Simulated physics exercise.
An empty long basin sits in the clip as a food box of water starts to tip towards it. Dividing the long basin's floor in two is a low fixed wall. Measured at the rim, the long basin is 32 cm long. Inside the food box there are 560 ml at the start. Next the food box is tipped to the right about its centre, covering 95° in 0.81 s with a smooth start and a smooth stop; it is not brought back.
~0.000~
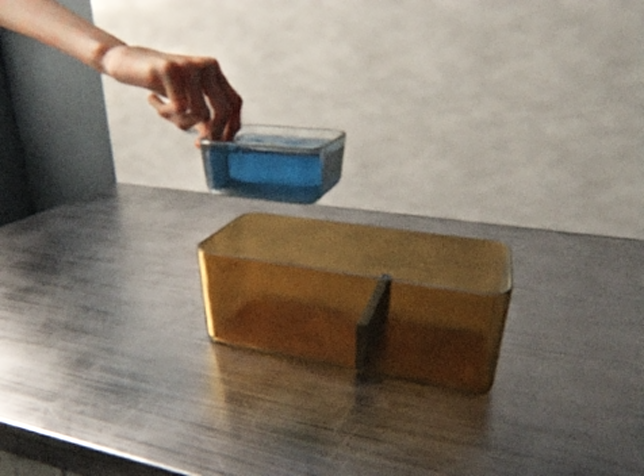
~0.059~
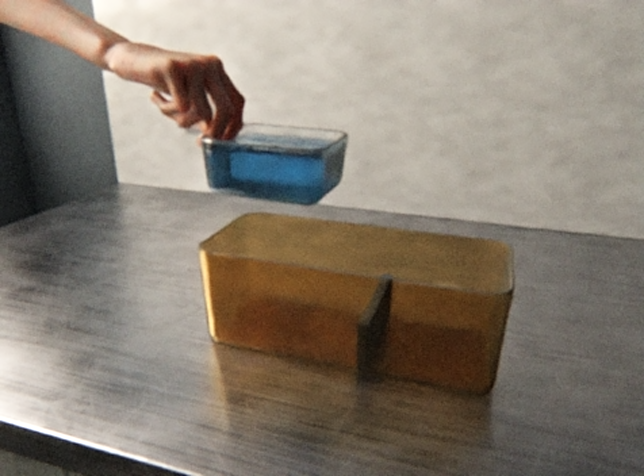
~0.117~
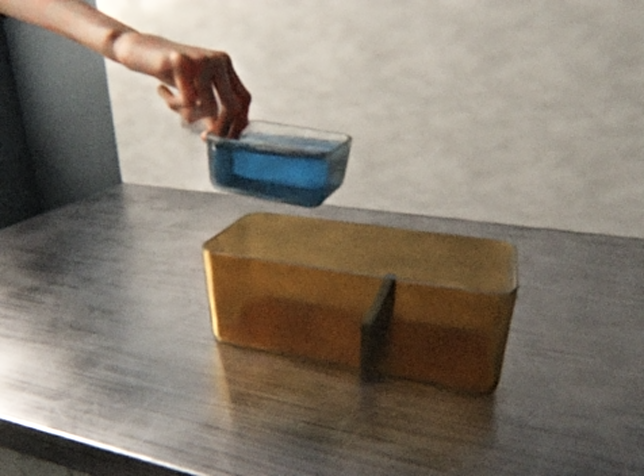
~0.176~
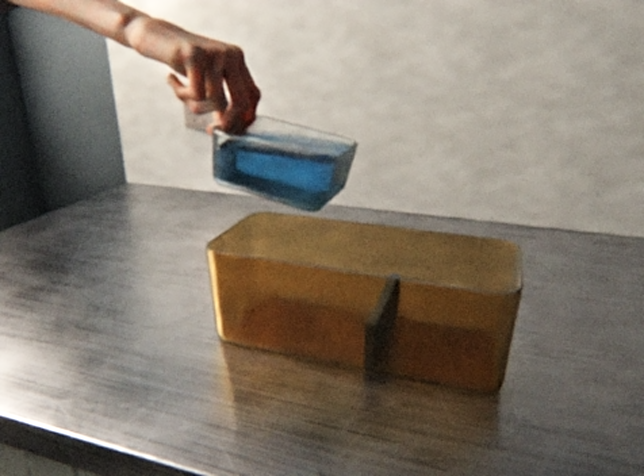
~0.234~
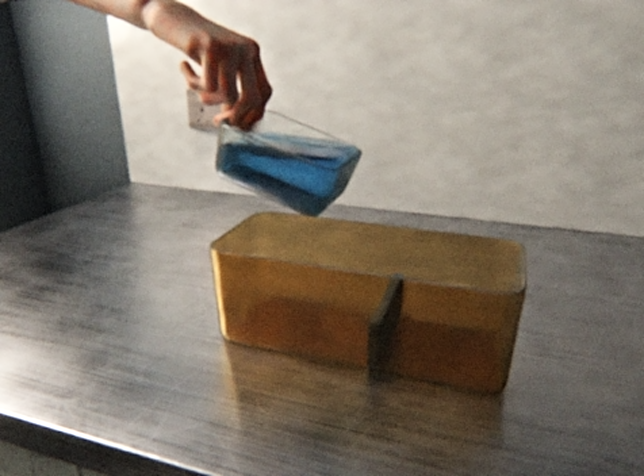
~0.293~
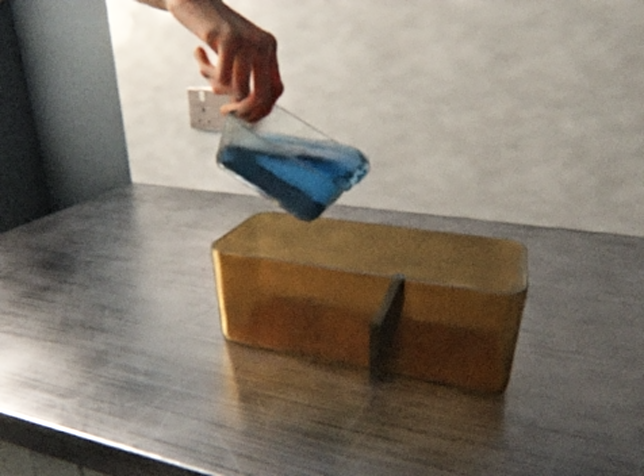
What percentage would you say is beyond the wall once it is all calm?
I would put it at about 52 per cent.
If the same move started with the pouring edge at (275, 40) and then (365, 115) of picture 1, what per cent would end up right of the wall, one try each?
The first try gives around 5 percent, the second around 75 percent.
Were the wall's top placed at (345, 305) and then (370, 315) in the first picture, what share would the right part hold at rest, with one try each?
Try 1: 75 %; try 2: 60 %.
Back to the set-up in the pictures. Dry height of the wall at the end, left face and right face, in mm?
About 42 mm left, about 36 mm right.
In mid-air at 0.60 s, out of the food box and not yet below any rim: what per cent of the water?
About 24 per cent.
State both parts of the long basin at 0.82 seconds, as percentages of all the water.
About 40 left, about 52 right.
Then, 0.60 s in, the tilt is 80° and 19 per cent is still to pour, 17 is left of the wall and 39 right of it.
Then, 0.82 s in, the tilt is 95° and 5 per cent is still to pour, 39 is left of the wall and 51 right of it.
Then, 1.06 s in, the tilt is 95° and 1 per cent is still to pour, 45 is left of the wall and 51 right of it.
Then, 1.31 s in, the tilt is 95° and 0 per cent is still to pour, 46 is left of the wall and 52 right of it.
Finally, 46 per cent lies left of the wall, 52 right of it and 2 outside.
